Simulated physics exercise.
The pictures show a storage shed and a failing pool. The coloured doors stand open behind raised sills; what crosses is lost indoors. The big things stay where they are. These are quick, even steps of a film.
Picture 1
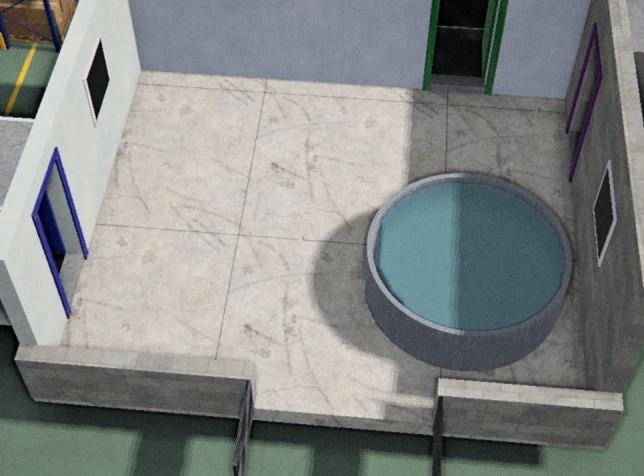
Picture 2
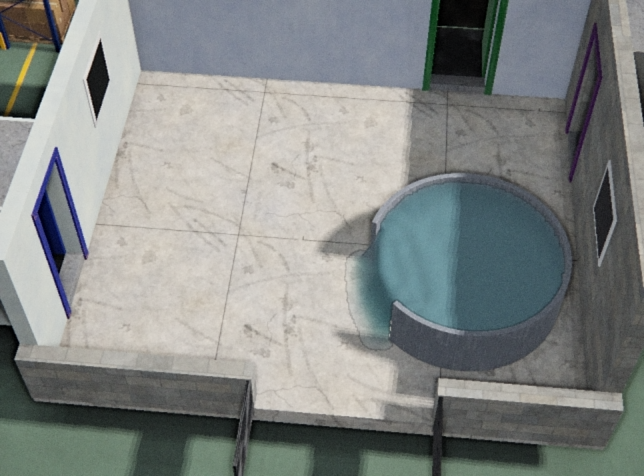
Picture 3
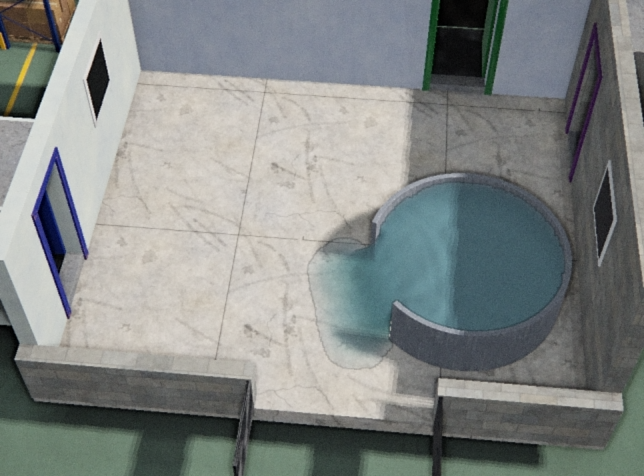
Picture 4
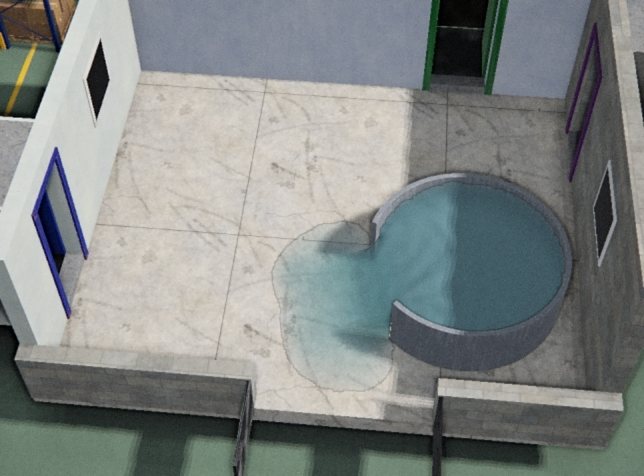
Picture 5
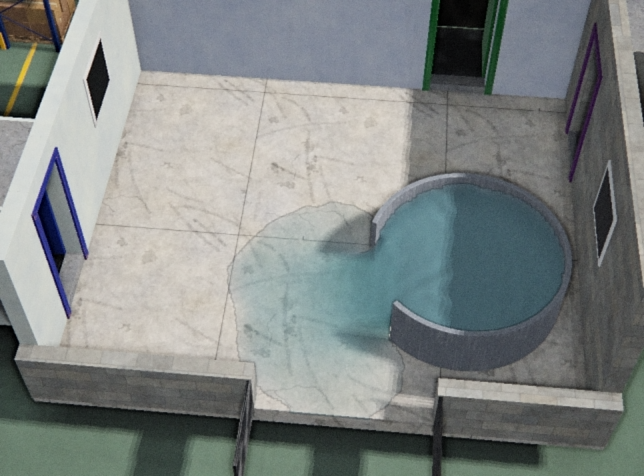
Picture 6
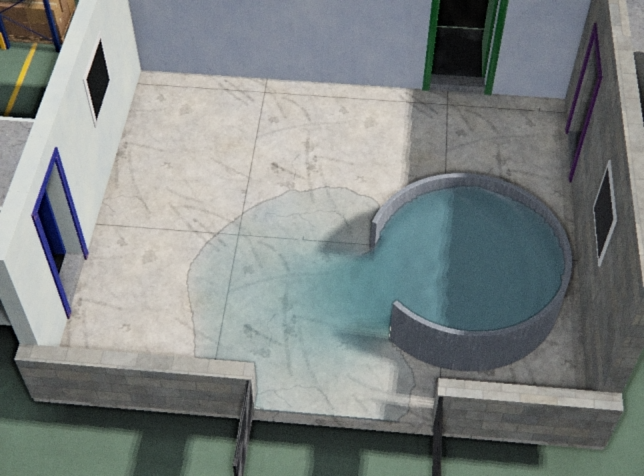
A round grey pool of blue-green water stands at the right of a pale, walled concrete yard, seen from high above by a still camera. A blue-framed doorway is on the left wall, a green one at the back and a purple one on the right. A gap opens in the pool's left side, and water pours out, spreading leftward and toward the front across the floor.
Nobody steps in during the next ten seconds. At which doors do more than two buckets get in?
In the end: The blue door takes more than that; the purple door takes more than that; the green door stays under that.
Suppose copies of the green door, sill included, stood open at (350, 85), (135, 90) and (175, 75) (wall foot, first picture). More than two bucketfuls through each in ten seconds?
In turn: Takes less, passes that mark, passes that mark.
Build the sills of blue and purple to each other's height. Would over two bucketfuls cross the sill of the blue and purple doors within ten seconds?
One by one: Blue door takes more, purple door is under.
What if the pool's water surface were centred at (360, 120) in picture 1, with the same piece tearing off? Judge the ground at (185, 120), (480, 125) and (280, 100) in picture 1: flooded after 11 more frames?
In turn: Wet, no water, dry.
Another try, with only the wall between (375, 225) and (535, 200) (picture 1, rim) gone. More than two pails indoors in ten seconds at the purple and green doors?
One by one: The purple door takes more, the green door passes that mark.
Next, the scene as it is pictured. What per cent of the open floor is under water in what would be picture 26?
Some 50 per cent.
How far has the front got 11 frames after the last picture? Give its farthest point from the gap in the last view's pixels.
At about (125, 130).
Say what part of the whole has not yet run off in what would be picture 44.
Near 86 in a hundred.
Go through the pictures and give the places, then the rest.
In the first frame, still water in the round pool at (468, 253).
In the second frame, water pours out at (372, 287) and has run to a hidden place.
In the third frame, water pours out at (372, 290) and has run to (326, 250).
In the fourth frame, the front is at a hidden place, out from the gap at (372, 291).
In the fifth frame, the front is at (236, 267), out from the gap at (372, 291).
In the sixth frame, the front is at (198, 264), out from the gap at (372, 291).
A moment on, water covers 40 % of the floor; the blue door wet at the sill, nothing in, the purple door not reached, the green door not reached.
Next, water covers 45 % of the floor; the blue door over two buckets in, the purple door not reached, the green door not reached.
Then, water covers 50 % of the floor; the blue door far over two buckets in, the purple door not reached, the green door not reached.
Later, water covers 75 % of the floor; the blue door far over two buckets in, the purple door not reached, the green door wet at the sill, nothing in.
In the end, water covers 95 % of the floor; the blue door far over two buckets in, the purple door over two buckets in, the green door wet at the sill, nothing in.
